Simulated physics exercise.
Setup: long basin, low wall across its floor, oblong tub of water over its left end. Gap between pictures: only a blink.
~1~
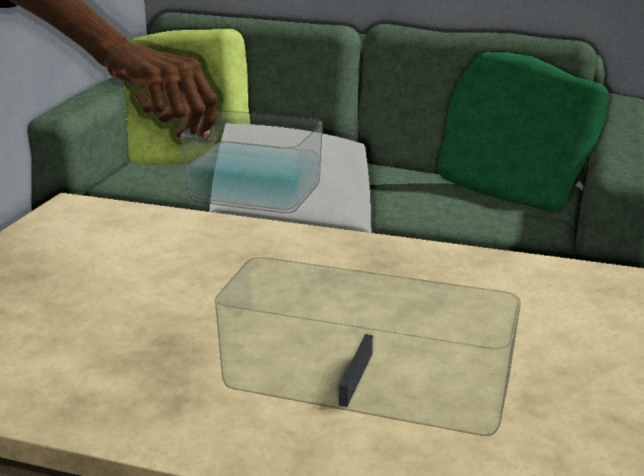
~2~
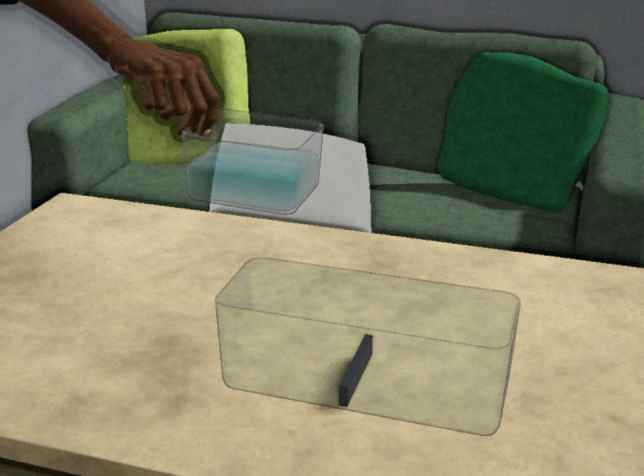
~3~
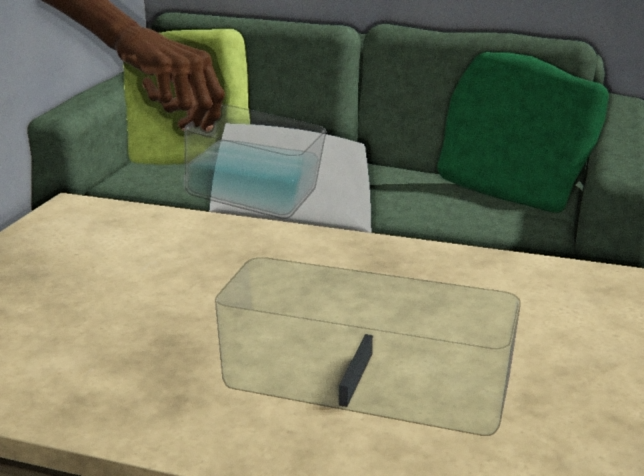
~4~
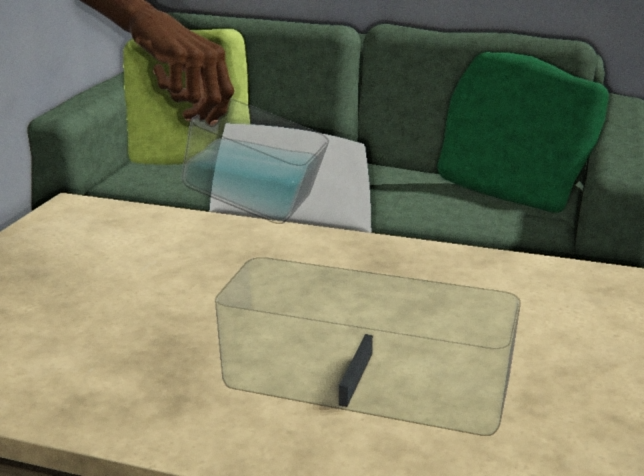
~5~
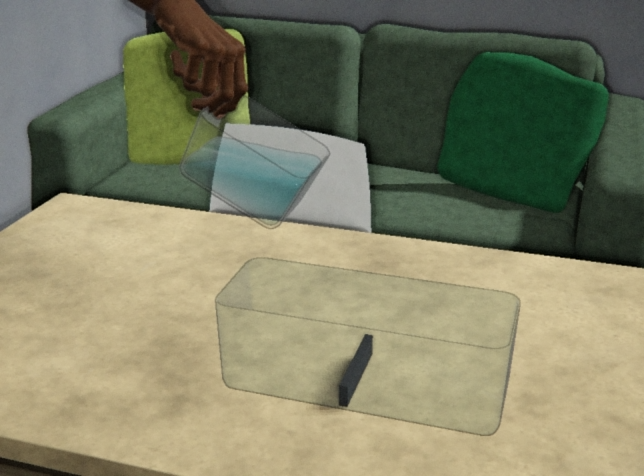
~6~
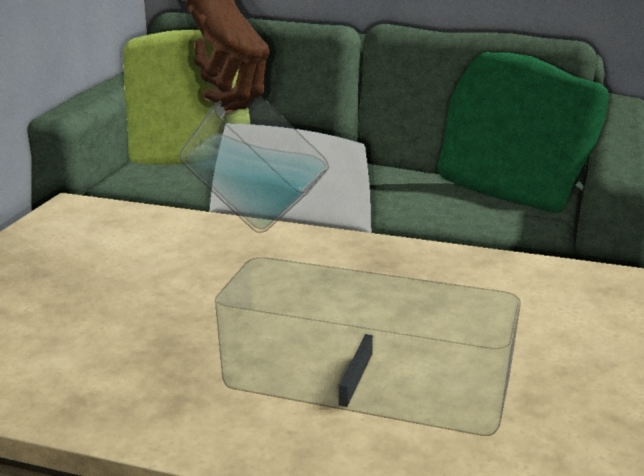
A hand gradually tilting a clear tub of blue water rightward above a long transparent basin with a low dark wall inside.
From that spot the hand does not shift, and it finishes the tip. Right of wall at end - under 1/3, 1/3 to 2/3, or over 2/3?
Lands in the middle band.
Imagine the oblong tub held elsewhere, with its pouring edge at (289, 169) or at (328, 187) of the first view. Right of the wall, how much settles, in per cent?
It would come to near 15 per cent, and then near 50 per cent.
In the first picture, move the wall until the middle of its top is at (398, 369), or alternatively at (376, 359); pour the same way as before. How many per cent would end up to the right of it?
First try: Roughly 20 per cent; second try: 10 per cent.
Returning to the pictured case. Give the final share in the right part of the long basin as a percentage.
It works out to around 45 percent.
A moment on, the oblong tub is tipped on its side and 33 per cent is still to pour, 5 is left of the wall and 17 right of it.
Next, the oblong tub is tipped on its side and 14 per cent is still to pour, 29 is left of the wall and 48 right of it.
Then the oblong tub is tipped on its side and 4 per cent is still to pour, 43 is left of the wall and 46 right of it.
Later the oblong tub is tipped on its side and 0 per cent is still to pour, 50 is left of the wall and 47 right of it.
Finally, 51 per cent lies left of the wall, 47 right of it and 1 outside.
